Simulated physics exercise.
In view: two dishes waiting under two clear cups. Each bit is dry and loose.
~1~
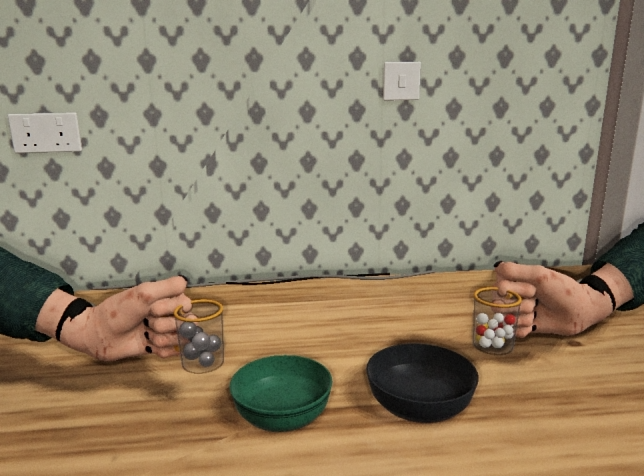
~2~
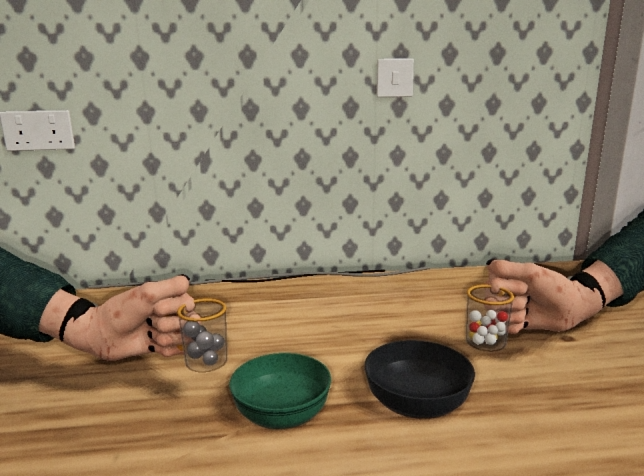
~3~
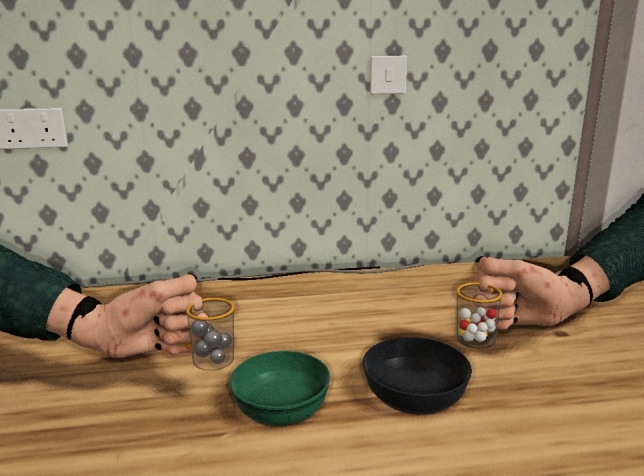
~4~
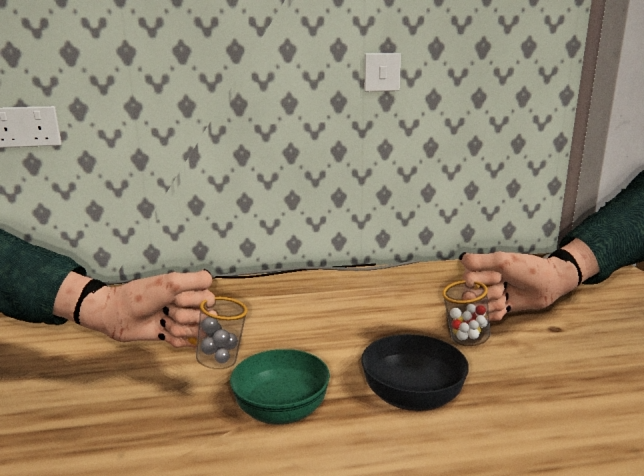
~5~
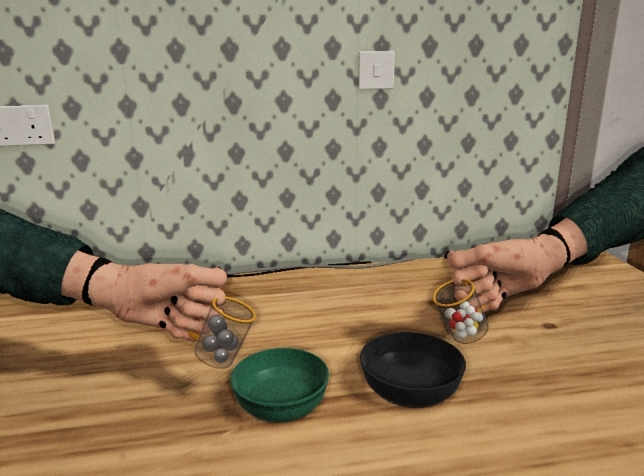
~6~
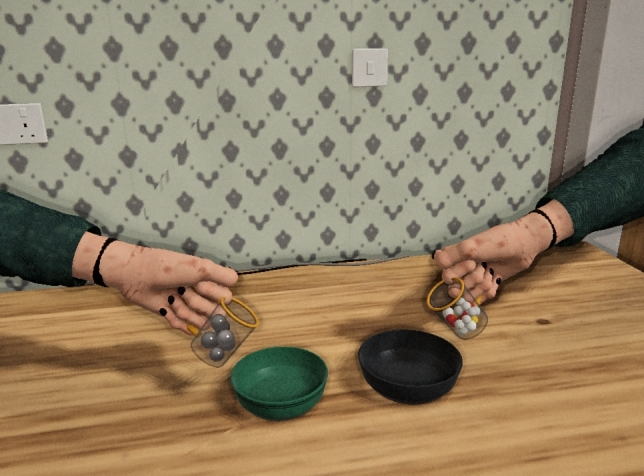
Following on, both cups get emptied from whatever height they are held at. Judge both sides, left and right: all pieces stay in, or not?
Left: No spills; right: No spills.
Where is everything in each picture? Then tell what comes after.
In the first picture, left dish at (283, 415), empty; left cup at (201, 337), holding steel balls, just above its dish; right dish at (438, 406), empty; right cup at (495, 321), holding round plastic beads, just above its dish.
In the second picture, left cup at (204, 336), upright; right cup at (488, 318), upright.
In the third picture, left cup at (212, 334), upright; right cup at (478, 316), upright.
In the fourth picture, left cup at (220, 333), tipped 12°; right cup at (468, 314), tipped 12°.
In the fifth picture, left cup at (224, 333), tipped 25°; right cup at (462, 312), tipped 25°.
In the sixth picture, left dish at (286, 406); left cup at (224, 333), tipped 39°; right dish at (428, 389); right cup at (458, 310), tipped 39°.
Then, 0.34 s past the last view, left, all still in the cup; right, all still in the cup.
Then, 0.70 s past the last view, left, most still in the cup, a small part in the dish; right, nearly all still in the cup, a small part in the air.
Then, 1.14 s past the last view, left, all in the dish; right, all in the dish.
Finally, left, all in the dish, none outside the dish; right, all in the dish, none outside the dish.
